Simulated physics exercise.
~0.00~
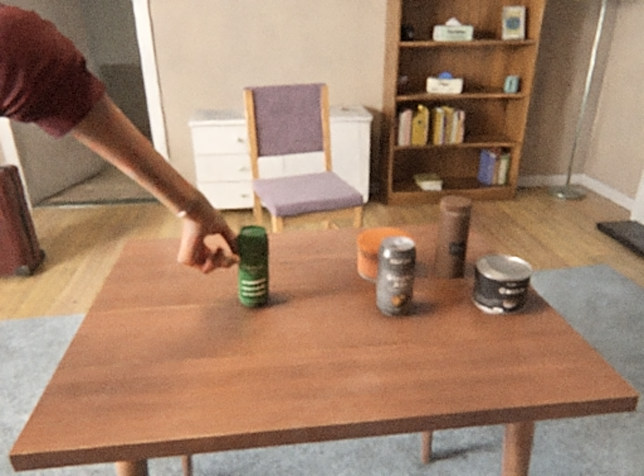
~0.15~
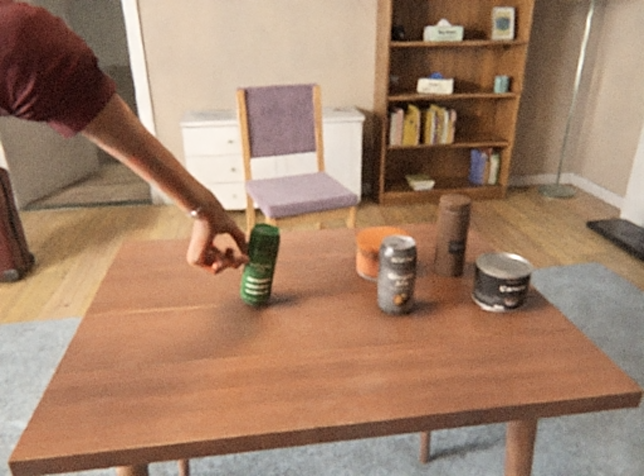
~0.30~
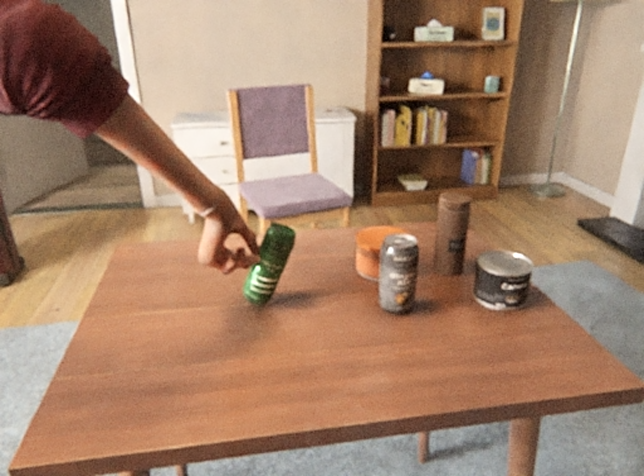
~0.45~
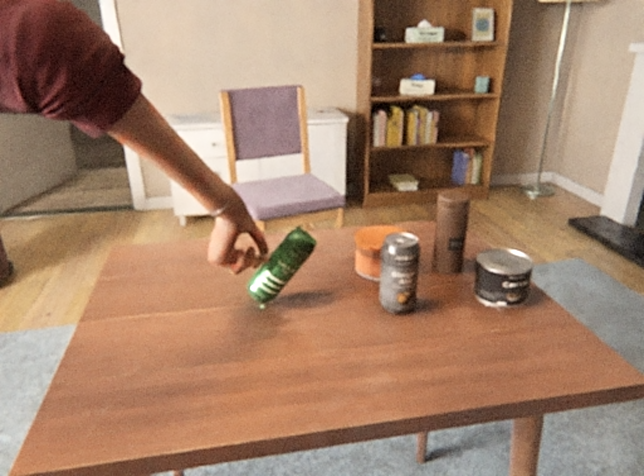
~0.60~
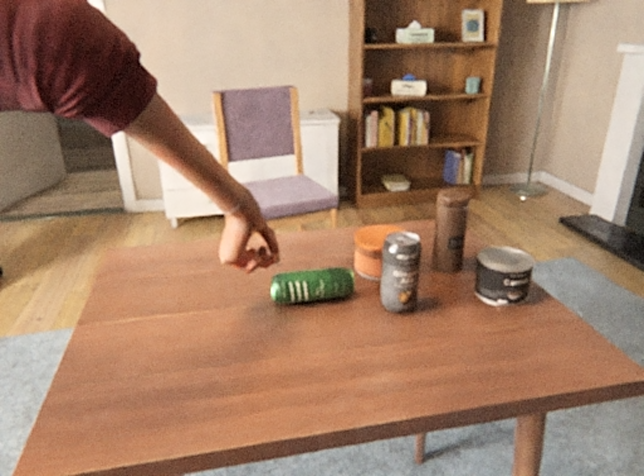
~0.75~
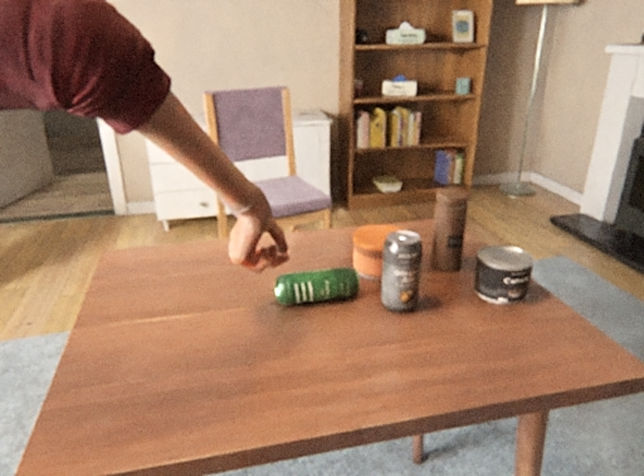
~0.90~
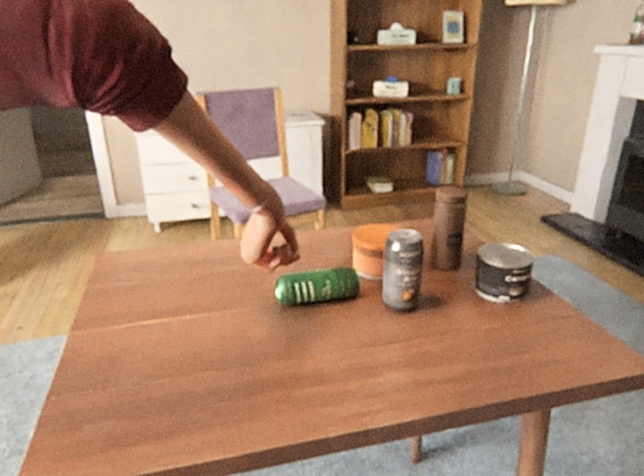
A fingertip pushes the green can rightward until it tips over and lies on the table.
